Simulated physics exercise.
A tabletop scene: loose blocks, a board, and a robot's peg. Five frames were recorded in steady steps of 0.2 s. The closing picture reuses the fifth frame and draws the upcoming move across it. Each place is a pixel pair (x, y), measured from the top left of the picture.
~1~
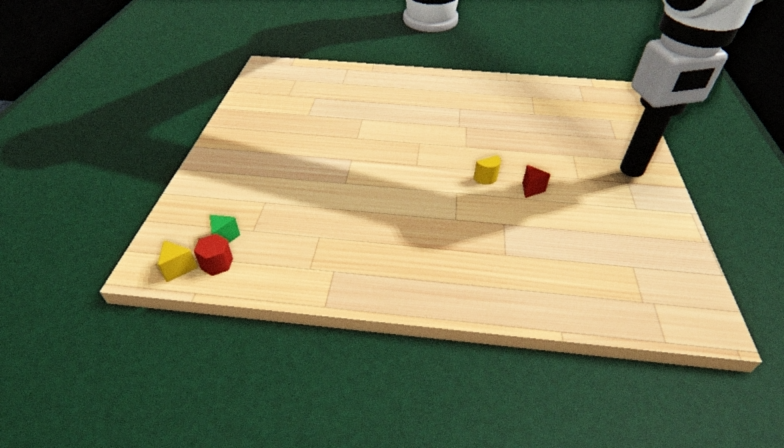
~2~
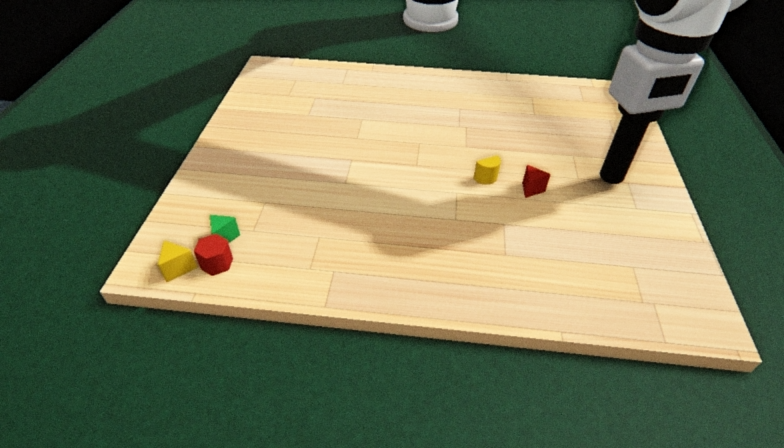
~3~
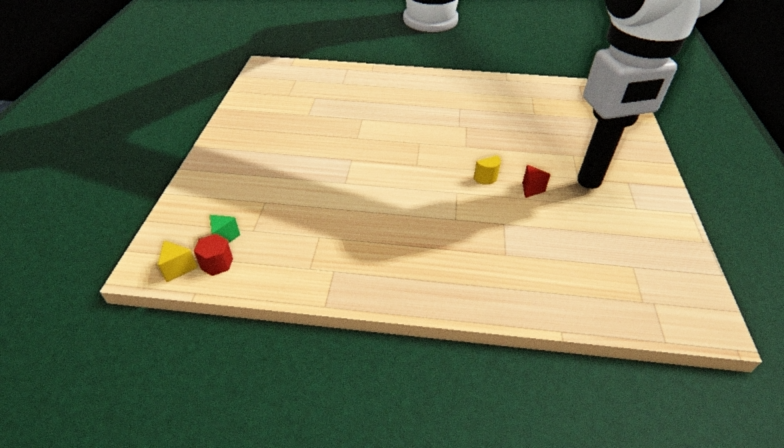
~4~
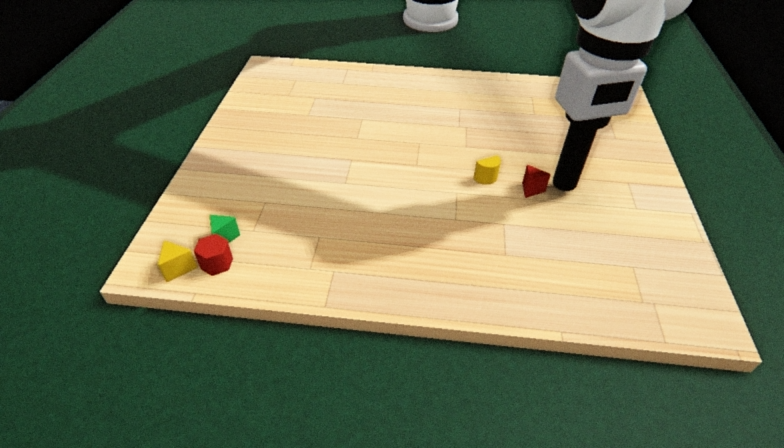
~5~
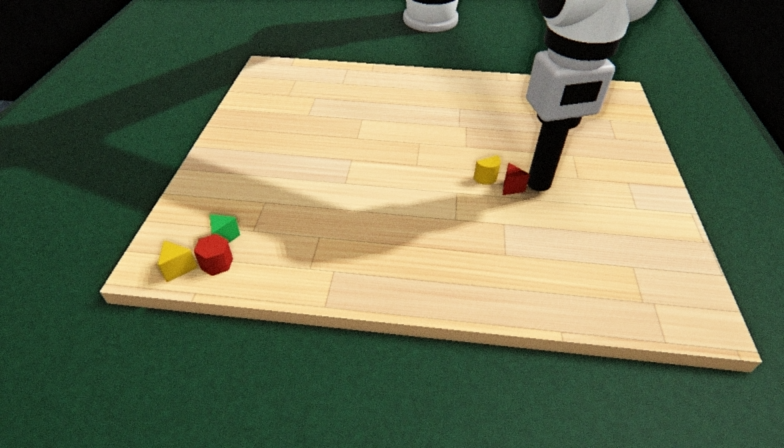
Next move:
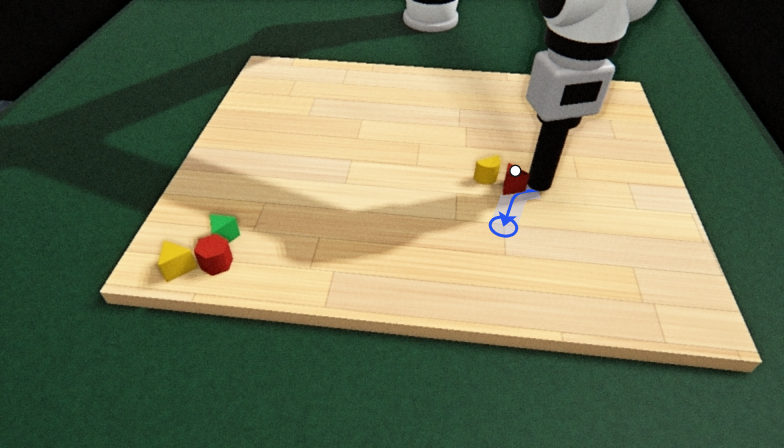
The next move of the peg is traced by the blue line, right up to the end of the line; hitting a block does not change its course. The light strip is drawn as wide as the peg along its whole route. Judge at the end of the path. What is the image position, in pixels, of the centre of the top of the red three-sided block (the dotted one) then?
That would be at about pixel (499, 172).
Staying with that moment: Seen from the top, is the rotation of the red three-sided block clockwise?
My answer is yes.
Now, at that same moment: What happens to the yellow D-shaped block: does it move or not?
That block is not shifted.
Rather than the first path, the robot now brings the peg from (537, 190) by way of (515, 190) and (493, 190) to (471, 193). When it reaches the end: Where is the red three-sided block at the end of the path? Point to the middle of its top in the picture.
The point I'd pick in the picture is (455, 167).
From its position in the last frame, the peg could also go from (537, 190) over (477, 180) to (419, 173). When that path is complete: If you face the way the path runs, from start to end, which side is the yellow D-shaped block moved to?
It slides rightward.
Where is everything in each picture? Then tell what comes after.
The first frame shows peg tip at (631, 171); block tops, yellow D-shaped block at (490, 161); red three-sided block at (536, 172).
The second frame shows peg at (611, 177); blocks unchanged.
The third frame shows peg at (589, 182); blocks unchanged.
The fourth frame shows peg at (564, 184); blocks unchanged.
The fifth frame shows peg at (539, 185); yellow D-shaped block at (490, 161); red three-sided block at (515, 171).
Path on the board, from (537, 190) by way of (516, 195) and (509, 210) to (503, 226); the dot is on the red three-sided block.
What follows on the original path. Halfway along, peg at (513, 197); red three-sided block at (499, 172), turned 70° clockwise.
At the end, peg at (505, 221); yellow D-shaped block in place; red three-sided block at (499, 172), turned 70° clockwise.
